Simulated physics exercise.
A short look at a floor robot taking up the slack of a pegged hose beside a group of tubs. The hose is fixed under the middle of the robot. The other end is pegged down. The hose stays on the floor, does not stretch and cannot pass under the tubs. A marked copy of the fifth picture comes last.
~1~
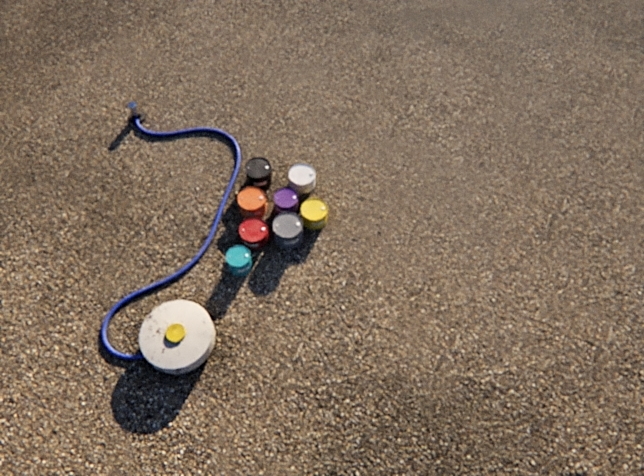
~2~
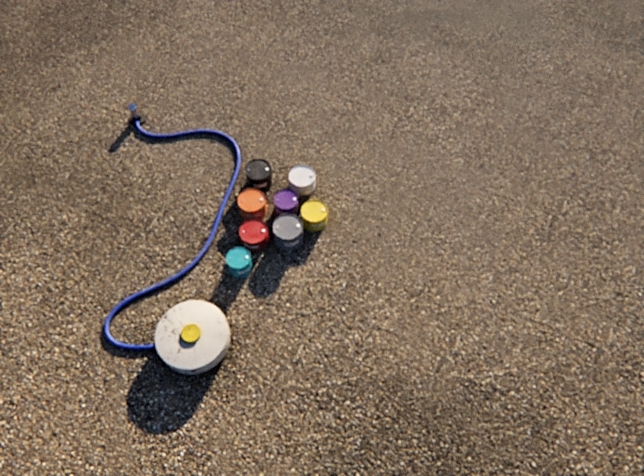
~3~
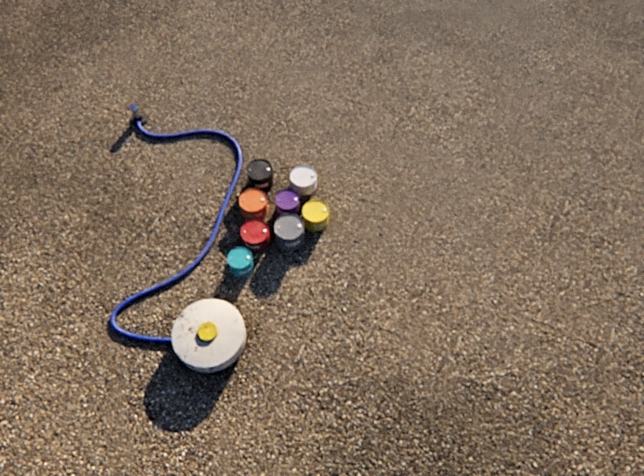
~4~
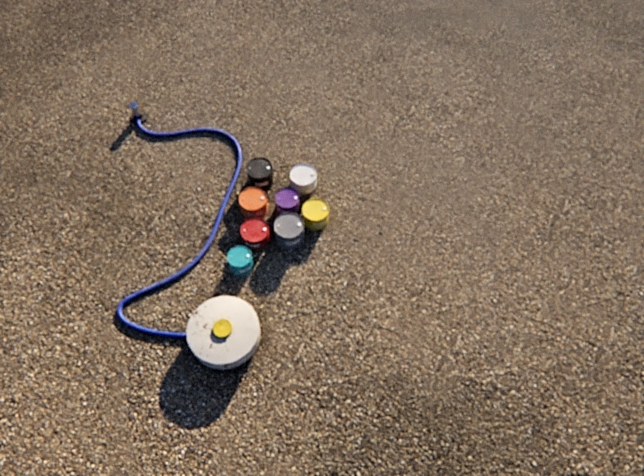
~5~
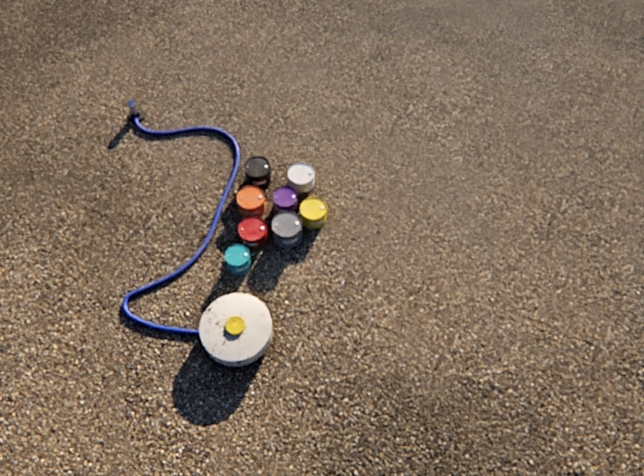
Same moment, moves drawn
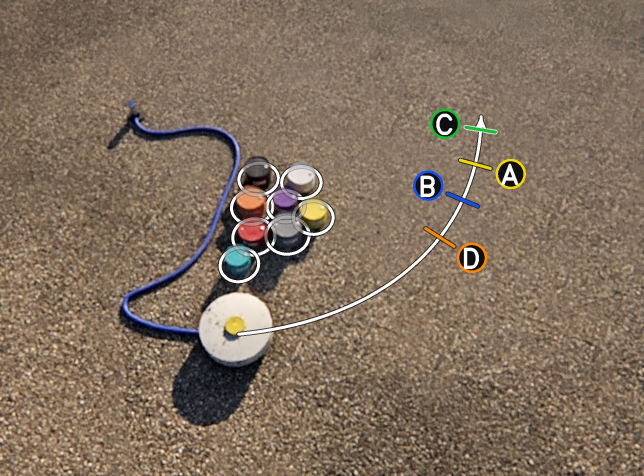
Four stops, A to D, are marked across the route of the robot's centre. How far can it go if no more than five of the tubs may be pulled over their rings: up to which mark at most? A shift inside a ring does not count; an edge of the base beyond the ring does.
A is the last stop within the limit.
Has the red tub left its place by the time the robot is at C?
Yes.
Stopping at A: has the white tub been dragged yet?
By then, no.
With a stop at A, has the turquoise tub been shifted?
Yes.
On the marked copy, A at (475, 164); B at (463, 200); C at (481, 130); D at (440, 237); the route from (238, 334) via (430, 249) to (481, 116).
Taking A. A third of the way, robot (361, 296).
Two thirds of the way, robot (446, 226).
When it is over, robot (478, 158); orange tub (249, 196); red tub (270, 210); purple tub (291, 197); grey tub (289, 226); turquoise tub (263, 230); four over the rings.
As for the rest, B is within the limit but short; C has seven over the rings; D is within the limit but short.
